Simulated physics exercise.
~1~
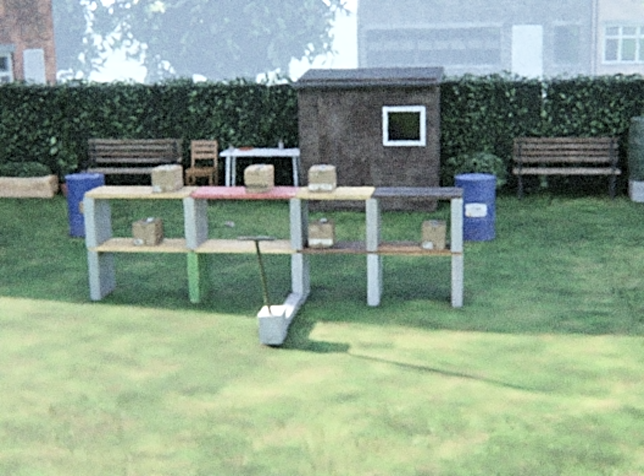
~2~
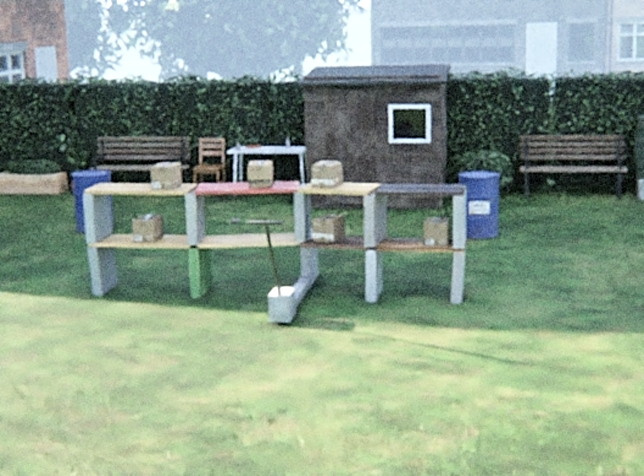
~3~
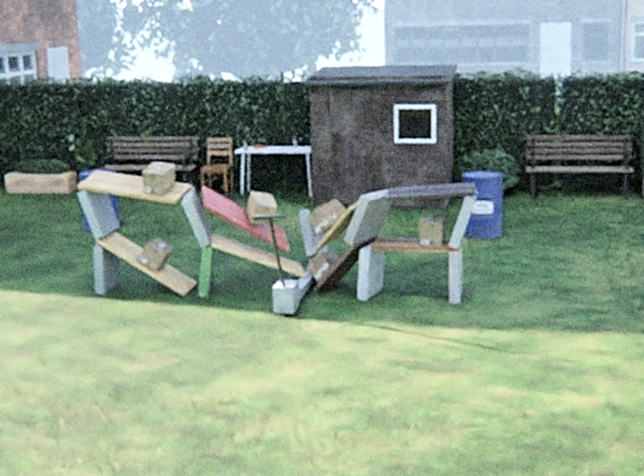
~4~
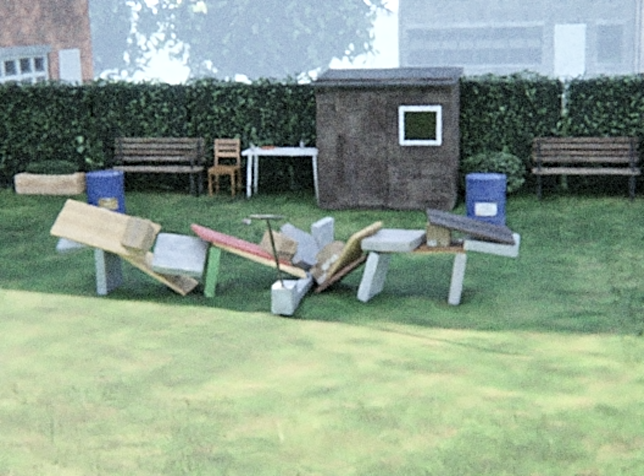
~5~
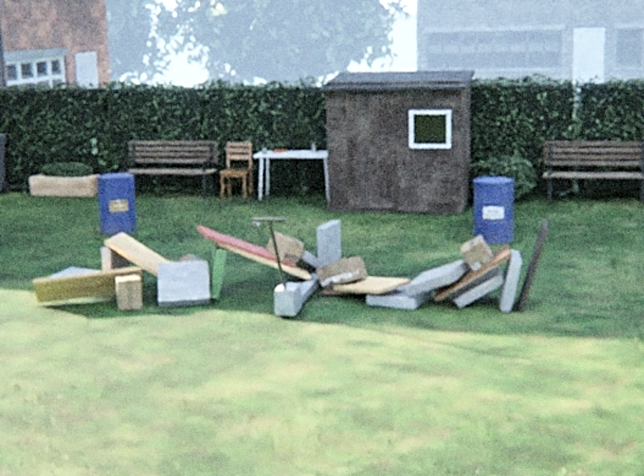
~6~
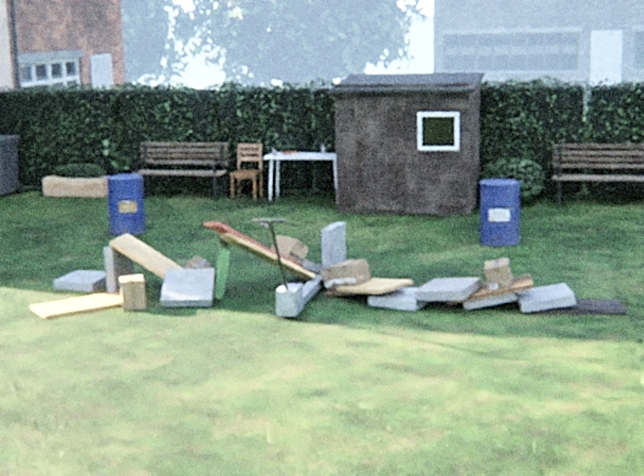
A two-tier rack of boards on grey uprights, loaded with cartons, stood on a lawn until a low jack pushed in at its middle; the centre sagged, then both sides collapsed, leaving a scattered heap with the red board slanting beside the leaning green upright.
